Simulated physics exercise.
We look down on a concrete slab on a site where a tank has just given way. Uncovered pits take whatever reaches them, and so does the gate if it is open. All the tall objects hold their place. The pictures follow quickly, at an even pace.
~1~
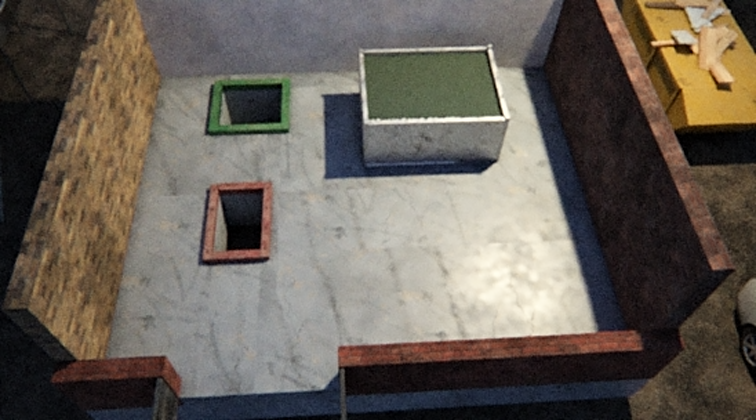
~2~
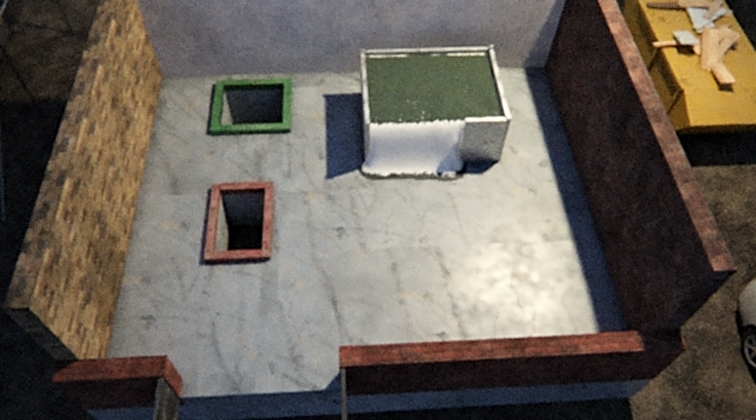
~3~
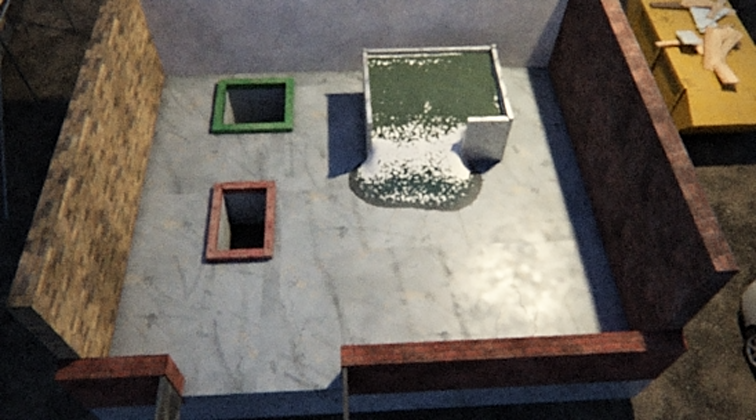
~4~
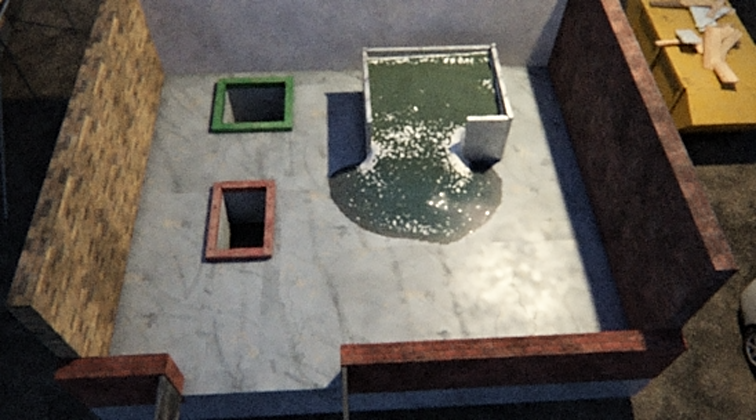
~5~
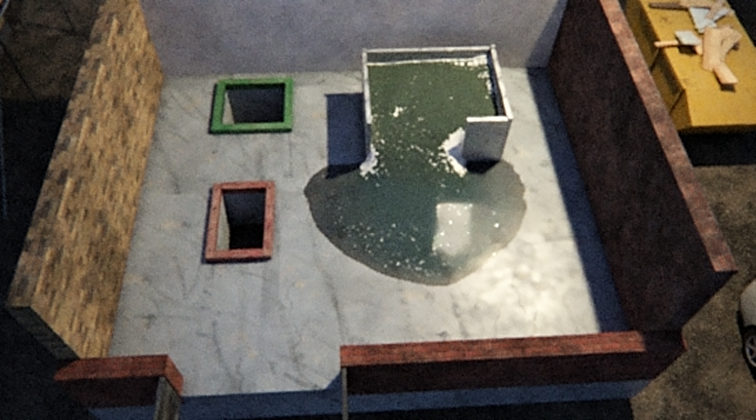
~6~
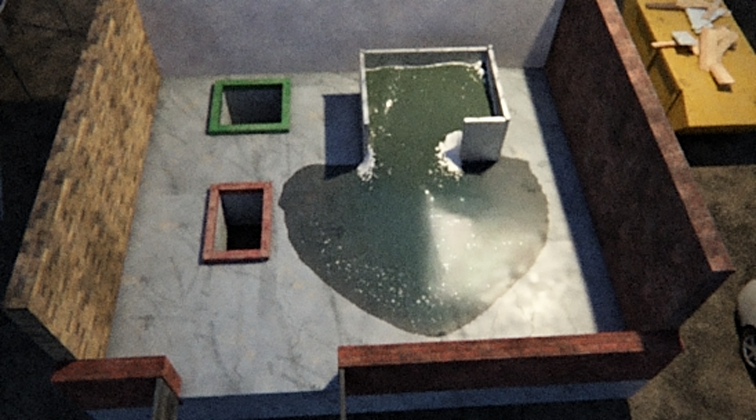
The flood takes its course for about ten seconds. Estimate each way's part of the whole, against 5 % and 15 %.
In the end: The gate takes over 15 %; the red pit takes under 5 %; the green pit takes under 5 %.
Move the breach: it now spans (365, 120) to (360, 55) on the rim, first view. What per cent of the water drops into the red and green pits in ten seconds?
Roughly, in per cent: Red 6, green 35.
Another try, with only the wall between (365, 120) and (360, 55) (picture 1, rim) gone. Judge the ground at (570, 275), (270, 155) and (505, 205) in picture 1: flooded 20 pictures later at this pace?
In that order: Dry, flooded, free of water.
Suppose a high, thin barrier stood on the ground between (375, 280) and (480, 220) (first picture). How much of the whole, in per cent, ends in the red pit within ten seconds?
Roughly, in per cent: Red 10.
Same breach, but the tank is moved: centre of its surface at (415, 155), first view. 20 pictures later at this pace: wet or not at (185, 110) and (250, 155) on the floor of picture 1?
One after the other: Dry, no water.
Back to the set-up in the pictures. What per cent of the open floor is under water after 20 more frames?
Some 55 per cent.
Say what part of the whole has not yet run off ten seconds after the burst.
I make it 70 per cent.
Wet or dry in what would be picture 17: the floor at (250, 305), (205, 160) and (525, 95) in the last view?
One after the other: Flooded, free of water, clear.
A moment on, water covers 45 % of the floor; the gate 0 %, the red pit 0 %, the green pit 0 %.
Next, water covers 50 % of the floor; the gate 7 %, the red pit 0 %, the green pit 0 %.
Then, water covers 55 % of the floor; the gate 16 %, the red pit 0 %, the green pit 0 %.
Later, water covers 85 % of the floor; the gate 24 %, the red pit 0 %, the green pit 0 %.
In the end, water covers 100 % of the floor; the gate 29 %, the red pit 0 %, the green pit 0 %.
